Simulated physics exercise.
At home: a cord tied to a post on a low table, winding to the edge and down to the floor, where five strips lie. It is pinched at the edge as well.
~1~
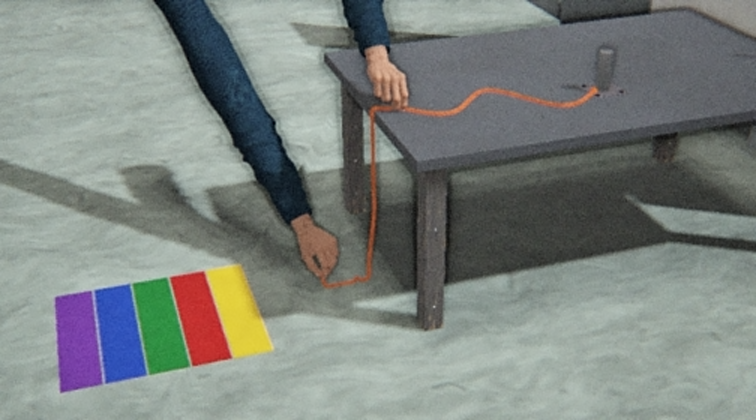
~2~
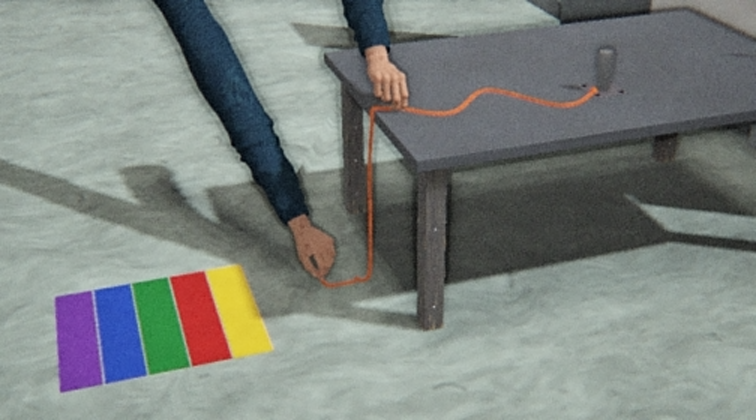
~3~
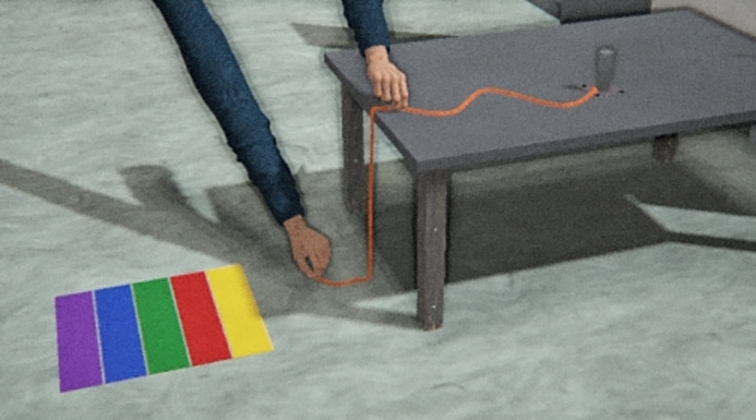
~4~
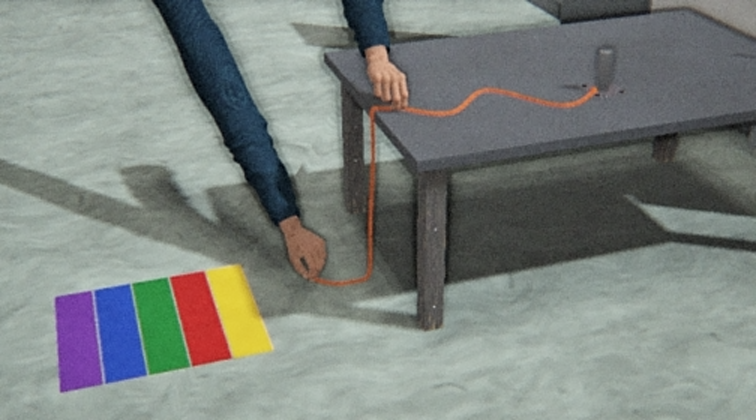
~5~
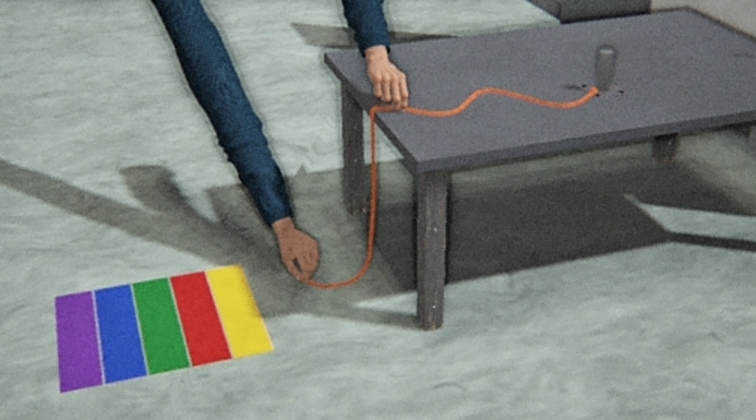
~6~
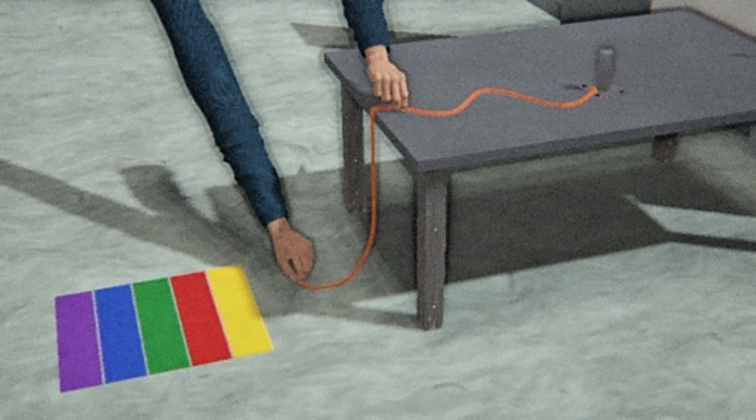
The clip shows one hand pressing an orange cord at a low table's edge while another holds its lower end near the floor, moving it slightly left toward five coloured strips as the hanging cord bends into a curve.
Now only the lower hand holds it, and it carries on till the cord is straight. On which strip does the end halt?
Over blue.
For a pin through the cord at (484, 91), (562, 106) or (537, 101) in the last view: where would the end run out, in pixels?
In that order: (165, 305), (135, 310) and (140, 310).
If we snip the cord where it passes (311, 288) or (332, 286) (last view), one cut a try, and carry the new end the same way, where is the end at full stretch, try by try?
Near (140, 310) and (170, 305).
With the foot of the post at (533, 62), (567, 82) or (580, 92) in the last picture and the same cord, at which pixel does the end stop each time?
About (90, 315), (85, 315) and (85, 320).
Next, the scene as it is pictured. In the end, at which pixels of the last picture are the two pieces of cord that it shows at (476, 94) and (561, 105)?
The first at (444, 105), the second at (537, 95).
Soon after, end near (193, 298); over red.
After that, end near (145, 307); over green.
At the stop, end near (115, 312); over blue. The end stops over the blue strip.
